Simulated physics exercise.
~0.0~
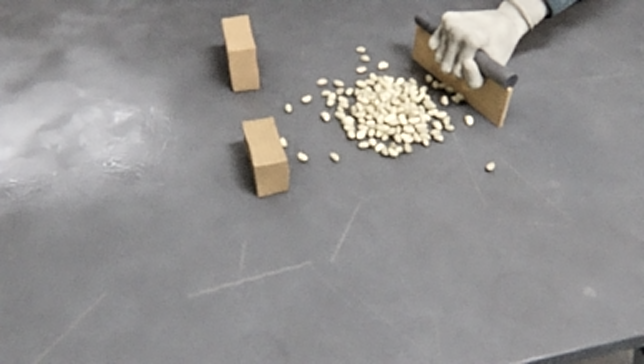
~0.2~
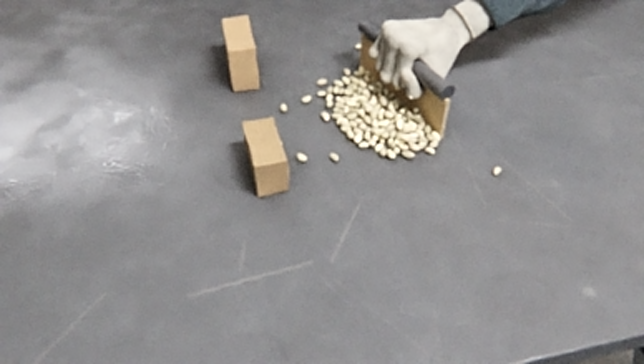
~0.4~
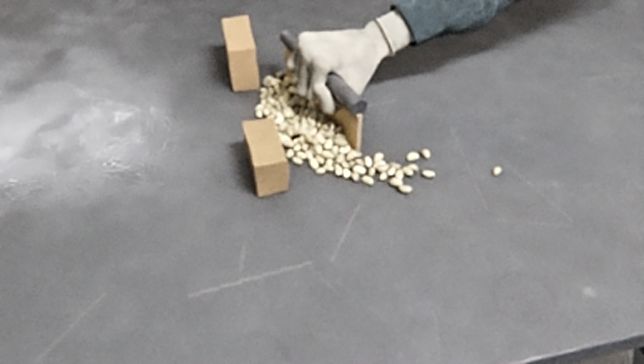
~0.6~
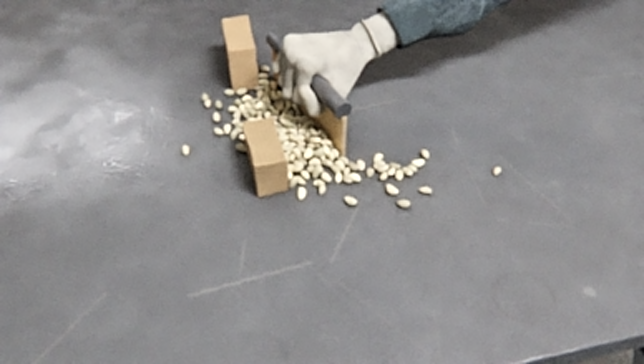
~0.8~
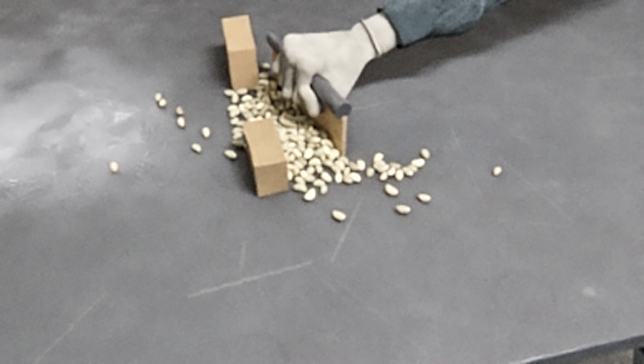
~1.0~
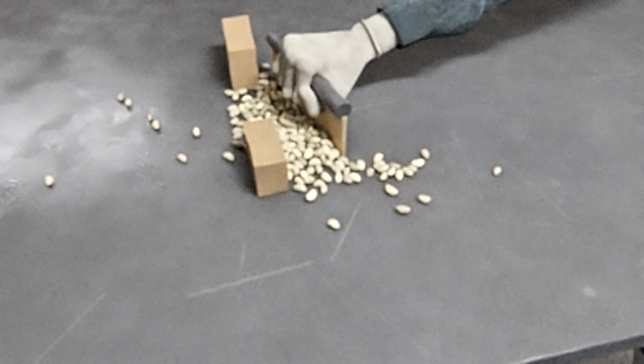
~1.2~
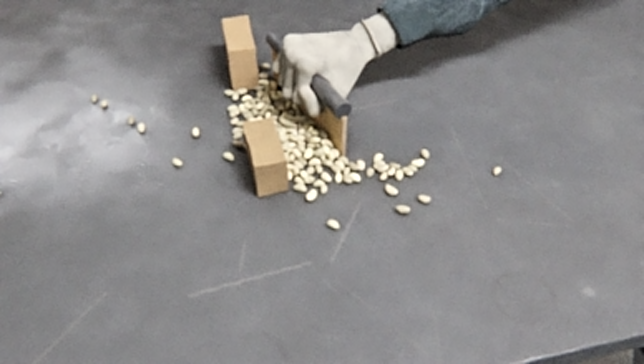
Gloved hand pushing pale beans left with a scraper, most jamming behind two tan blocks while a few roll through the gap.
